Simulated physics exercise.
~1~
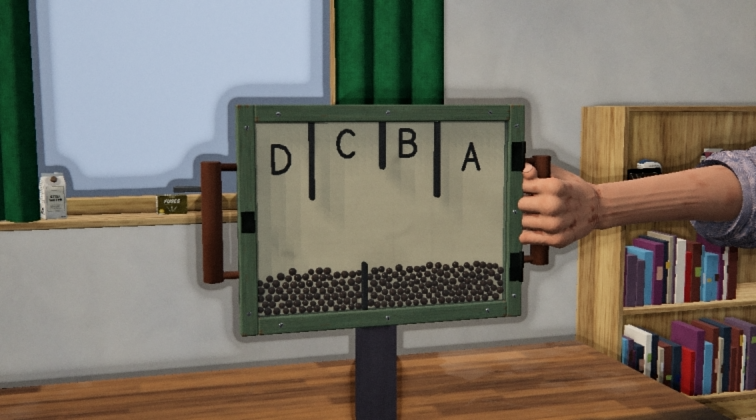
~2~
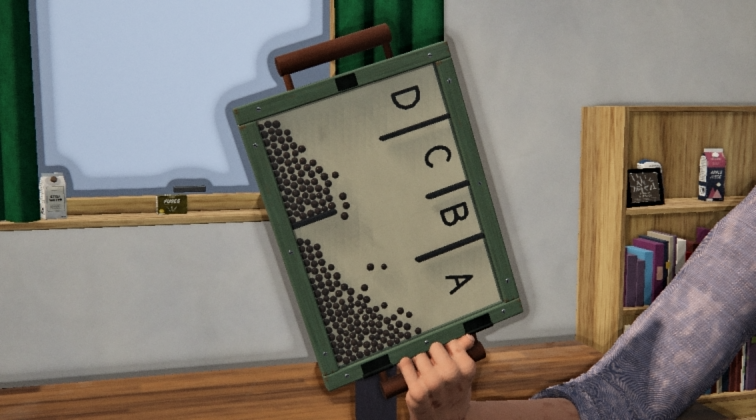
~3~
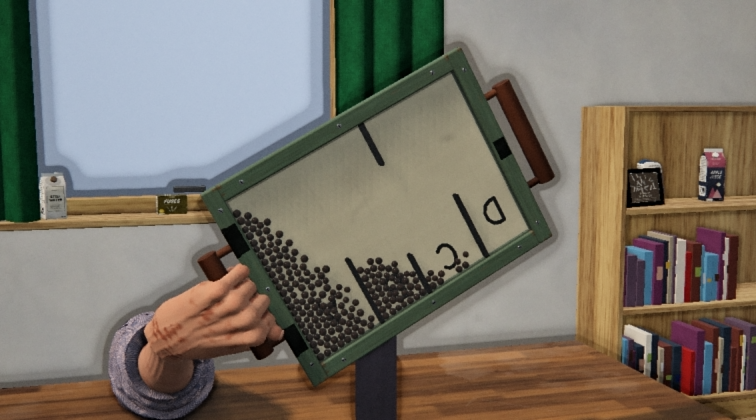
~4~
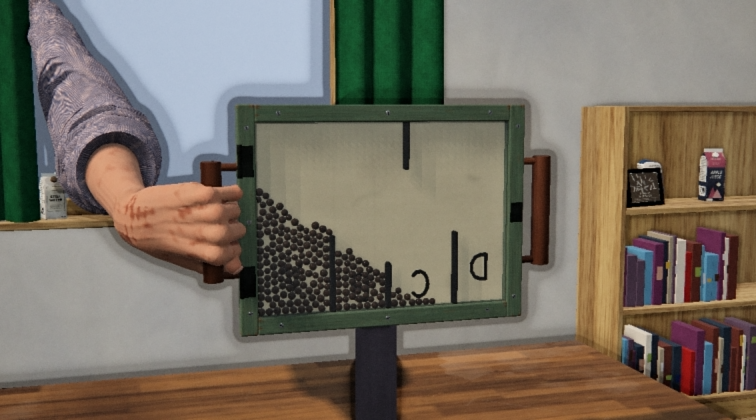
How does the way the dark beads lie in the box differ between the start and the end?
At the start the beads lie in a fairly level layer across the bottom. At the end they form a sloping heap that is highest against the left side, so their middle sits higher and a little further left.
